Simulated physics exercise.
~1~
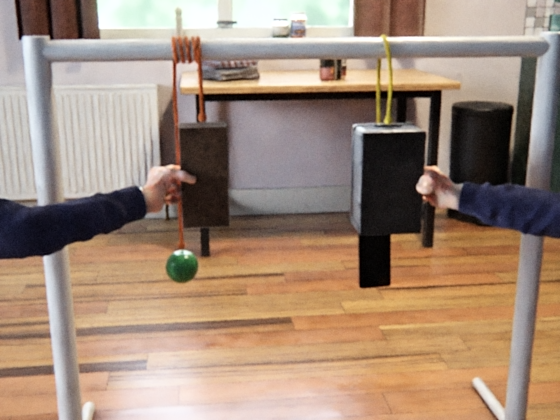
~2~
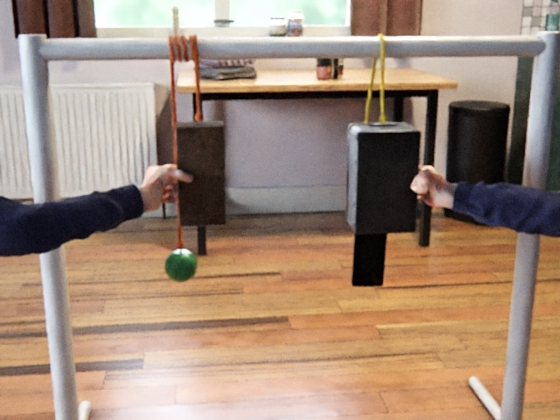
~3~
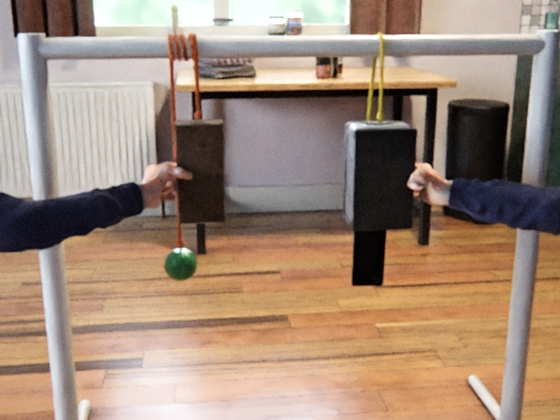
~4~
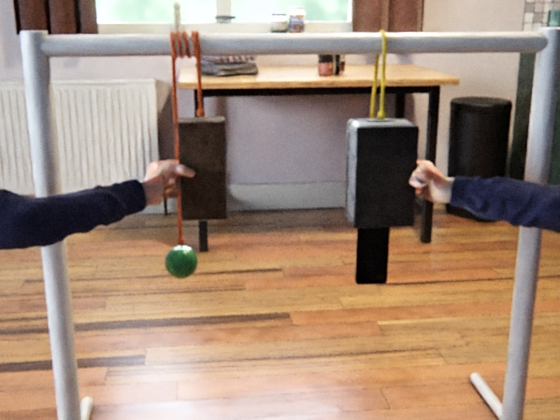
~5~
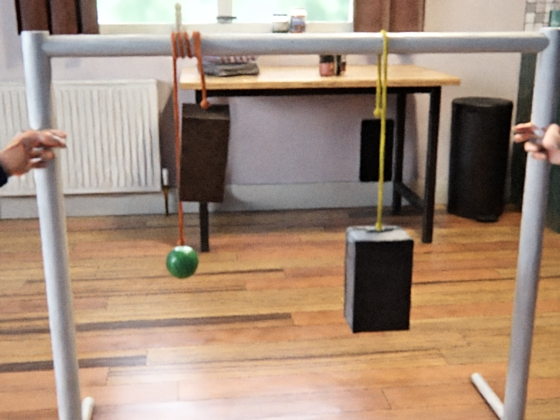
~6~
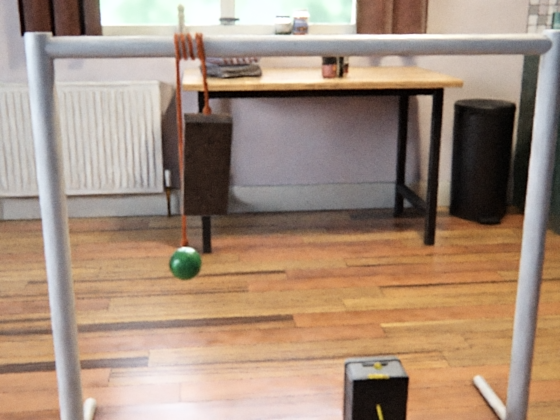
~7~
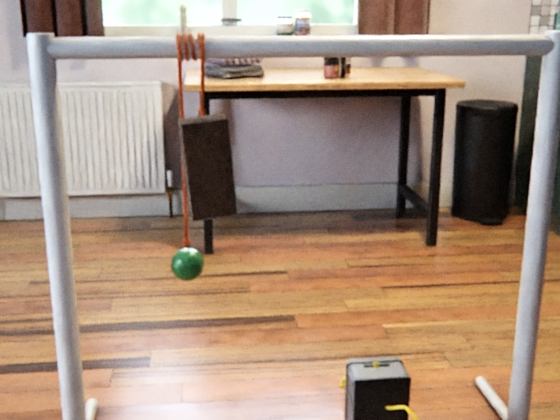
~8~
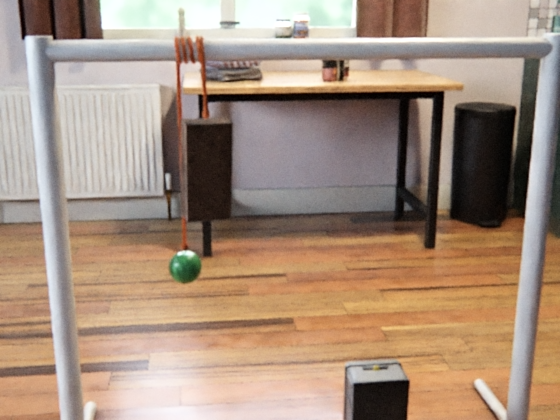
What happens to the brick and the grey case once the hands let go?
The brick stays hanging at about the same height from its wound cord, while the grey case drops all the way to the floor.
At the start, two hands steady a dark brick on an orange cord at the left and a grey case on a yellow cord at the right, both hanging from a pale rail. The orange cord is wound around the rail several times, with a round green object at its other end, while the yellow cord simply passes over, with a flat dark object behind the case. The hands let go and draw back to the posts. The case drops as the flat object rises, while the brick shifts and turns slightly. The case reaches the floor, the yellow cord comes off the rail, and the brick stays hanging.
